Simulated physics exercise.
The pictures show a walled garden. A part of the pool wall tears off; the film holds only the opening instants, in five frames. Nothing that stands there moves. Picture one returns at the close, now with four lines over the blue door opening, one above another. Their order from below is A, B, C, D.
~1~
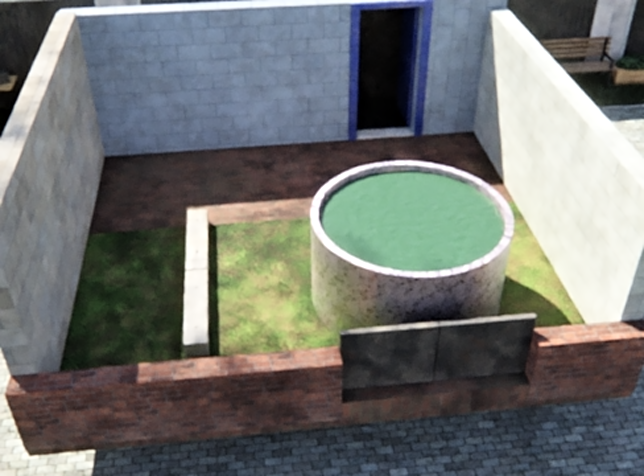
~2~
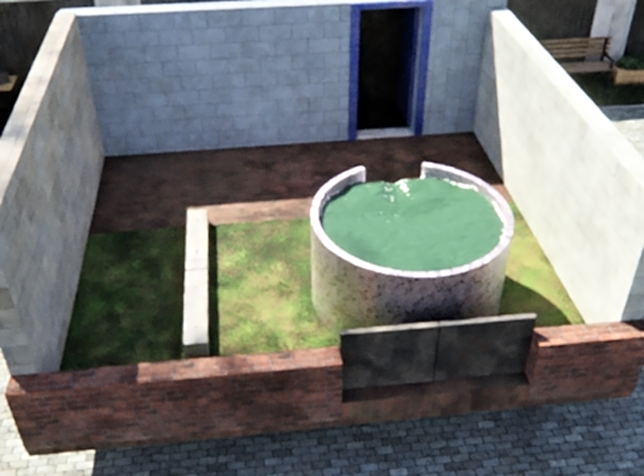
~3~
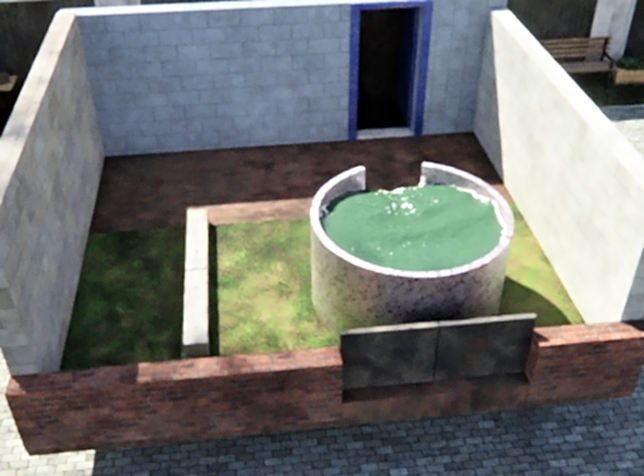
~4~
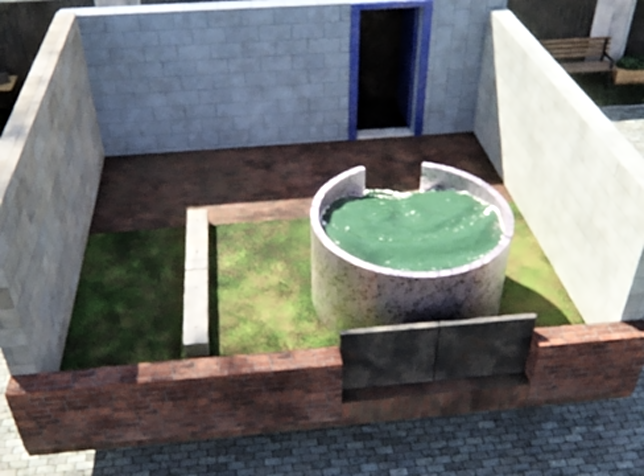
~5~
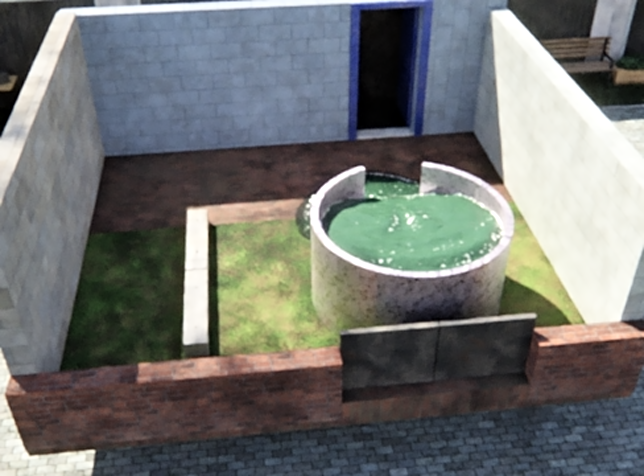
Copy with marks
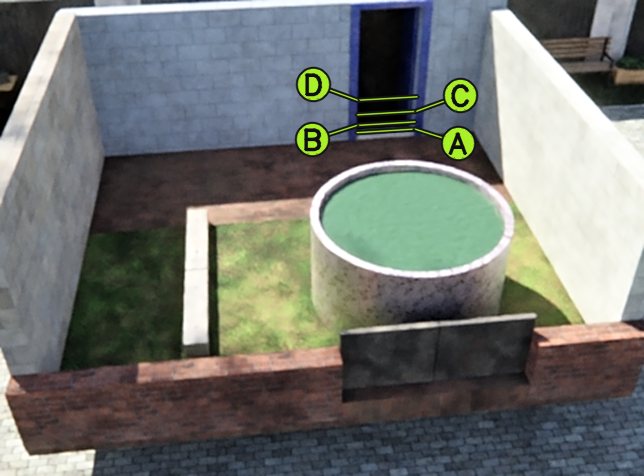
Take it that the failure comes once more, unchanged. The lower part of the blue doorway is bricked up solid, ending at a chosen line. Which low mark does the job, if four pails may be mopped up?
Go for C.
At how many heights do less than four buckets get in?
Two.
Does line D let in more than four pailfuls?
No.
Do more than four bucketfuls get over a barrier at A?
Yes, that goes wrong.
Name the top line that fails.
Line B.
On the marked copy, A at (385, 130); B at (386, 123); C at (386, 113); D at (387, 98); from the bottom up A, B, C, D.
Choosing A, dozens of bucketfuls pour in.
Choosing B, about 11 bucketfuls get in.
Choosing C, a splash gets over, under a bucket.
Choosing D, nothing gets over.
